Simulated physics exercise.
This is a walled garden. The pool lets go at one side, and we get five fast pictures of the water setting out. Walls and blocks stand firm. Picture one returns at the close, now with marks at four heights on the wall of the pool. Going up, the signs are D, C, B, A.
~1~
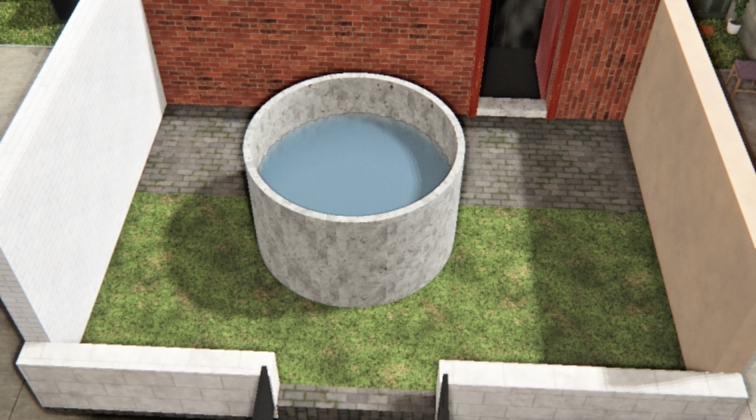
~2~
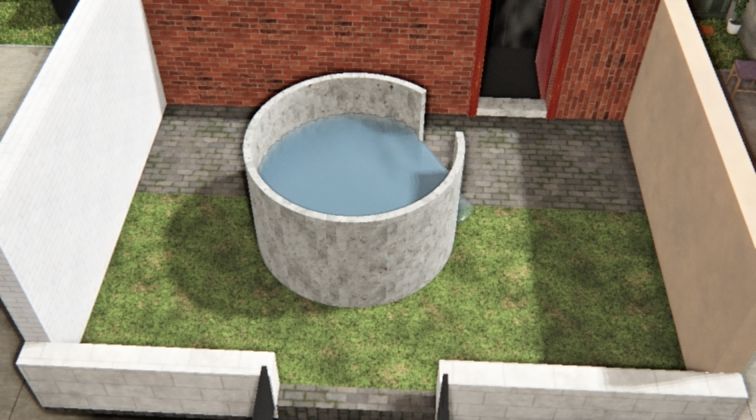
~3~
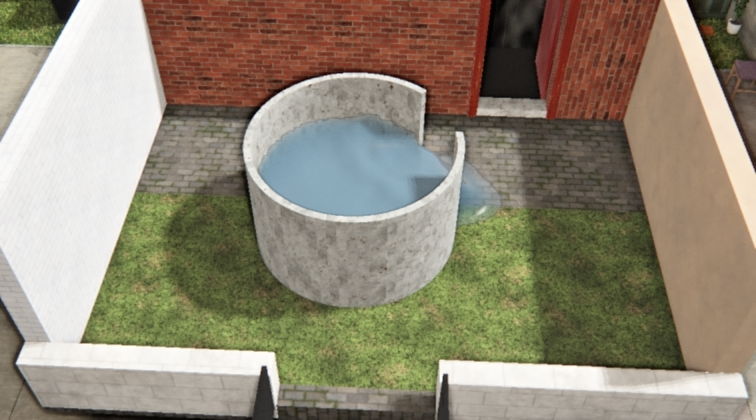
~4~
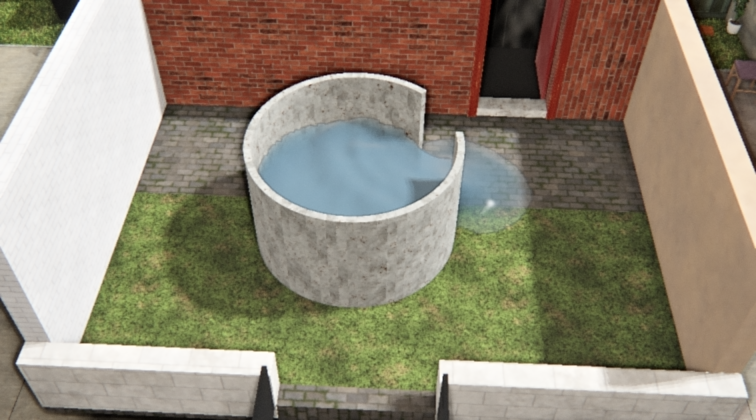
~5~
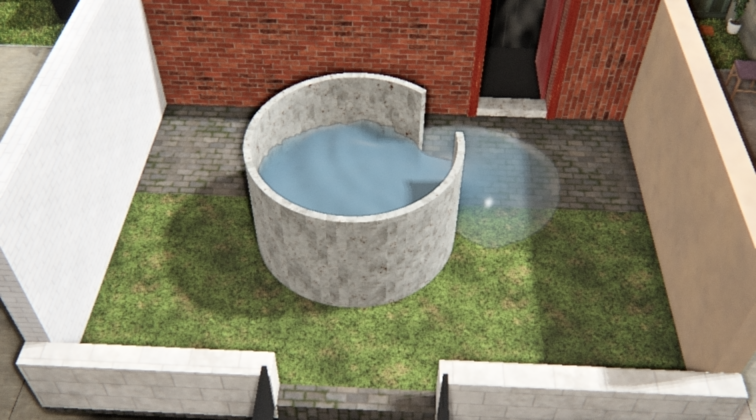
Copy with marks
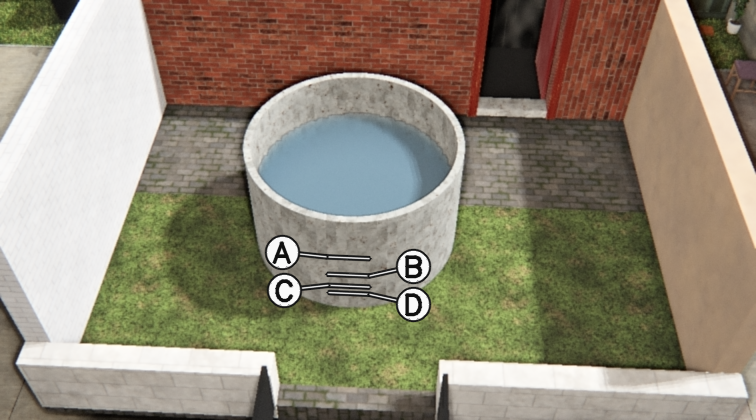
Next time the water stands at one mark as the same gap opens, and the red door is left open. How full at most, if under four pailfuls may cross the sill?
C.
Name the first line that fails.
That would be B.
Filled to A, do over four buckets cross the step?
Yes, it does.
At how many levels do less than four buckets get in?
Two.
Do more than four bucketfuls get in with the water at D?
No.
On the marked copy, A at (347, 257); B at (348, 275); C at (348, 286); D at (349, 293); from the bottom up D, C, B, A.
If A is chosen, dozens of bucketfuls pour in.
If B is chosen, about 11 bucketfuls get in.
If C is chosen, a bucket or two gets in.
If D is chosen, nothing gets over.
